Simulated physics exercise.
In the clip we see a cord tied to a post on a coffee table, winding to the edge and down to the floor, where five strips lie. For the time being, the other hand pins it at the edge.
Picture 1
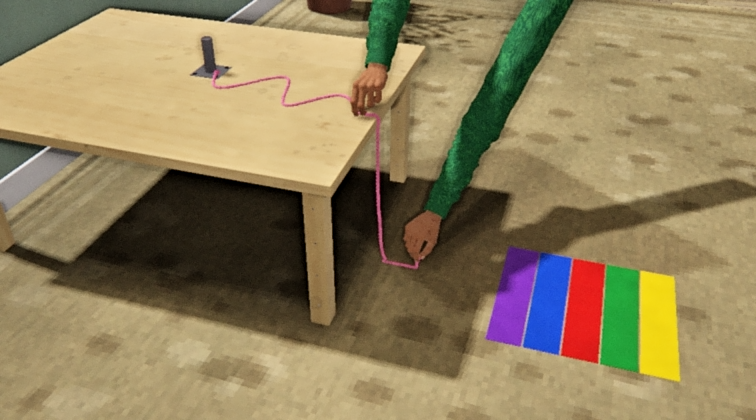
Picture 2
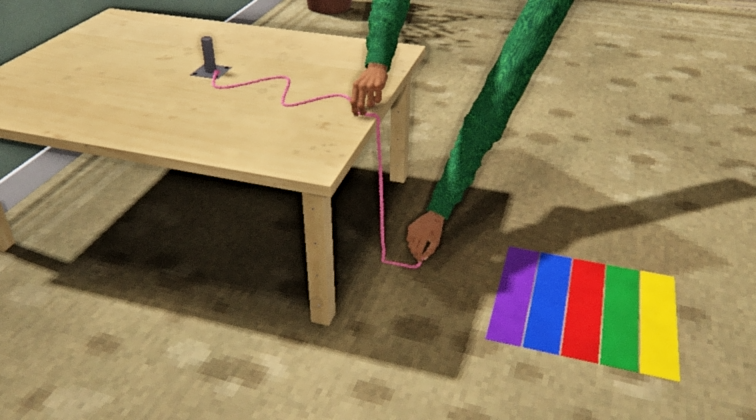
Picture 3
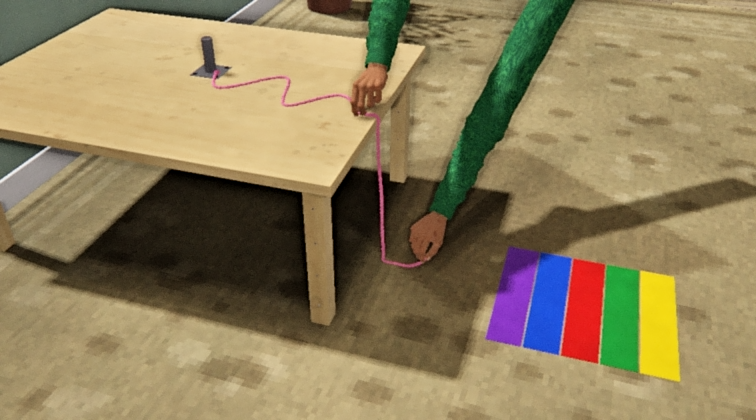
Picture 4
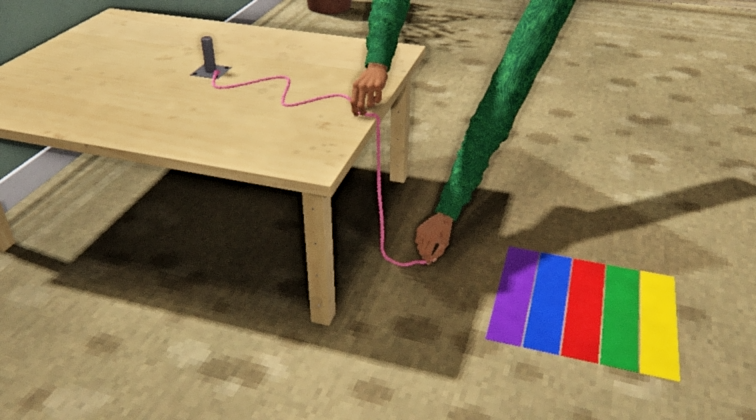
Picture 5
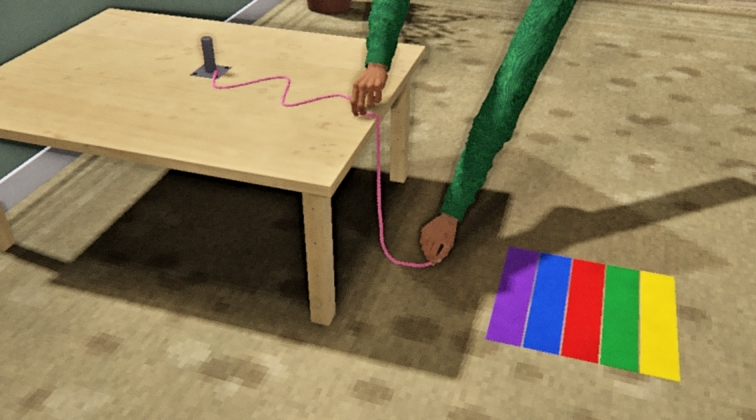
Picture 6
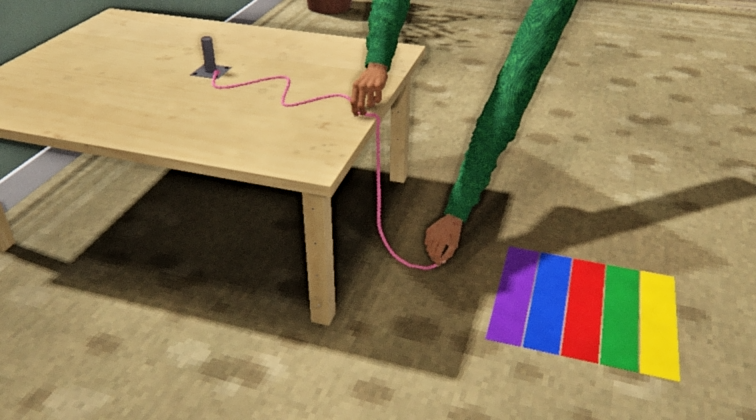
A pink cord tied to a post on a wooden table winds to the edge, where one hand pins it, and drops to the floor. The other hand, in a green sleeve, draws its lower end slowly a short way right, toward five coloured strips, and the cord's sharp bend eases into a curve.
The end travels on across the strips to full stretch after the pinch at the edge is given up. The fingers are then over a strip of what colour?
A yellow strip.
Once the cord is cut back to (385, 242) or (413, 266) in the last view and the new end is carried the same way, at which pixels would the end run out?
I'd say somewhere near (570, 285) the first time and near (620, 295) the second time.
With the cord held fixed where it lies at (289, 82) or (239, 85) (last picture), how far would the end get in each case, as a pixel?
About (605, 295) and (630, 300).
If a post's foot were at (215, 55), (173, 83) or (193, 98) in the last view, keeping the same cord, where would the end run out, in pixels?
Approximate pixels in order: (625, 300), (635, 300), (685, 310).
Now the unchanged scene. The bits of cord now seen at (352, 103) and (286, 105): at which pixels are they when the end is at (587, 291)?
The first ends at (396, 165) and the second at (362, 106).
Early on, end near (587, 291); over red.
Midway, end near (635, 300); over green.
At the end of the slack, end near (664, 306); over yellow. It halts on the yellow strip.
